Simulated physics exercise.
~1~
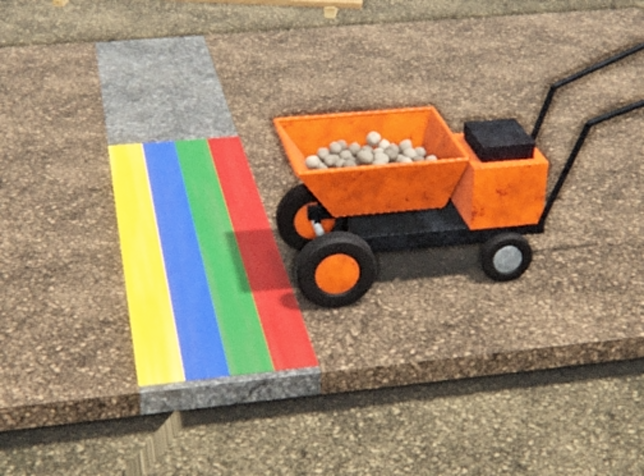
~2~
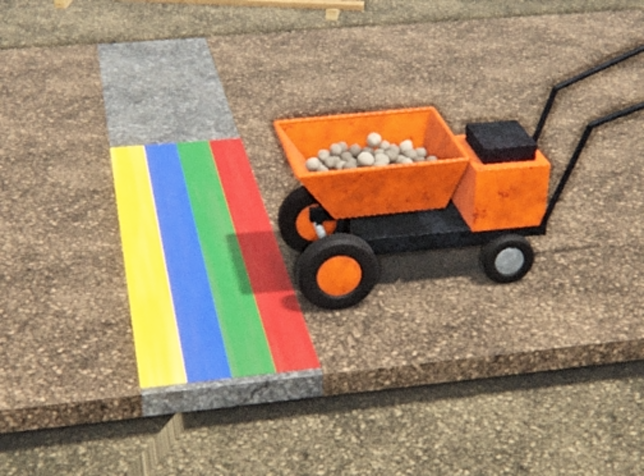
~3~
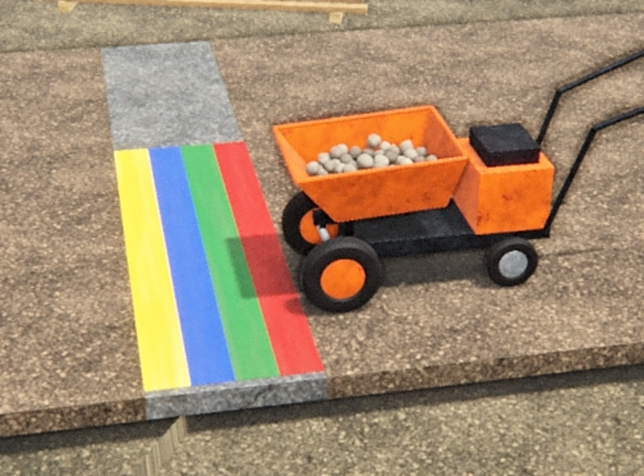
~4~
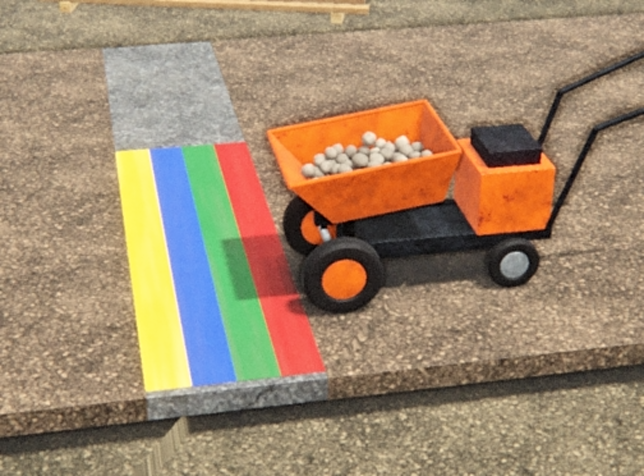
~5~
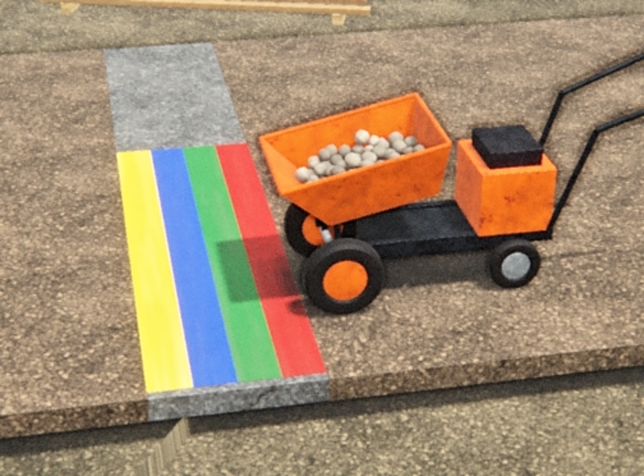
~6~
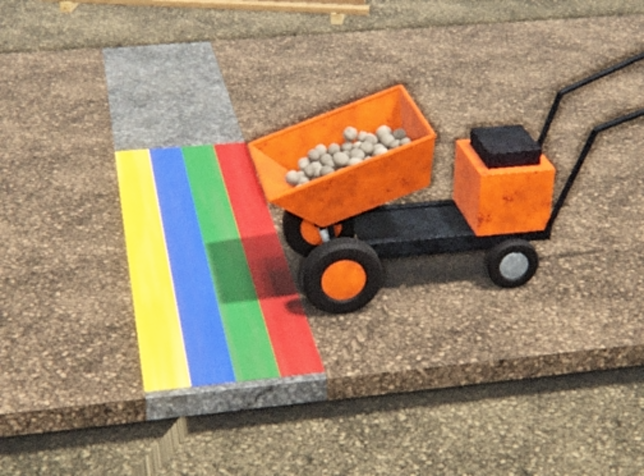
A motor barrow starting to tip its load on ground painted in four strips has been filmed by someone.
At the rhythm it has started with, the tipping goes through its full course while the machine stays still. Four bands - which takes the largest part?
Largest part: The blue band.
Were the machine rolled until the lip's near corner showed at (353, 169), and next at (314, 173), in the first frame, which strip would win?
The green one first, the strip in blue second.
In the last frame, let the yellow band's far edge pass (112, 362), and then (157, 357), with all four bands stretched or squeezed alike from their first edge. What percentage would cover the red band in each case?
Shares in turn: 0 %; 0 %.
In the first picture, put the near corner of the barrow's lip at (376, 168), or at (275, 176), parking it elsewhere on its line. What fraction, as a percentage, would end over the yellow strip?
0 % then 40 %.
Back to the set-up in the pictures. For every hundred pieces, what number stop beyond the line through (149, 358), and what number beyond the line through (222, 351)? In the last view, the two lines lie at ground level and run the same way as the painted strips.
First 20 in a hundred, second 80 in a hundred.
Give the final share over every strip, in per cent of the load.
In per cent, red strip 0, green strip 5, blue strip 45 and yellow strip 30.
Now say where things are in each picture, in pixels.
The first frame shows lip of the skip (298, 174), level; top of the load (381, 160), river pebbles; red strip (286, 334); green strip (243, 338); blue strip (200, 343); yellow strip (156, 347).
The second frame shows lip of the skip (298, 177), level; top of the load (382, 161).
The third frame shows lip of the skip (297, 182), tipped barely; top of the load (390, 157).
The fourth frame shows lip of the skip (290, 186), tipped a little; top of the load (401, 163).
The fifth frame shows lip of the skip (282, 193), tipped a little; top of the load (393, 160).
The sixth frame shows lip of the skip (270, 200), tipped clearly; top of the load (392, 157); red strip (292, 340); green strip (249, 344); blue strip (206, 348); yellow strip (163, 353).
Just after the last frame, skip tipped steeply; every one in the skip.
A moment on, skip tipped steeply; the larger part in the skip; about a tenth over the blue strip; about a tenth over the yellow strip.
Further on, skip tipped right over; roughly a quarter in the skip; just a few over the green strip; roughly a third over the blue strip; roughly a quarter over the yellow strip; about a tenth off the paint.
When it is over, skip tipped right over; about a tenth in the skip; not one over the red strip; just a few over the green strip; roughly half over the blue strip; roughly a third over the yellow strip; about a tenth off the paint.
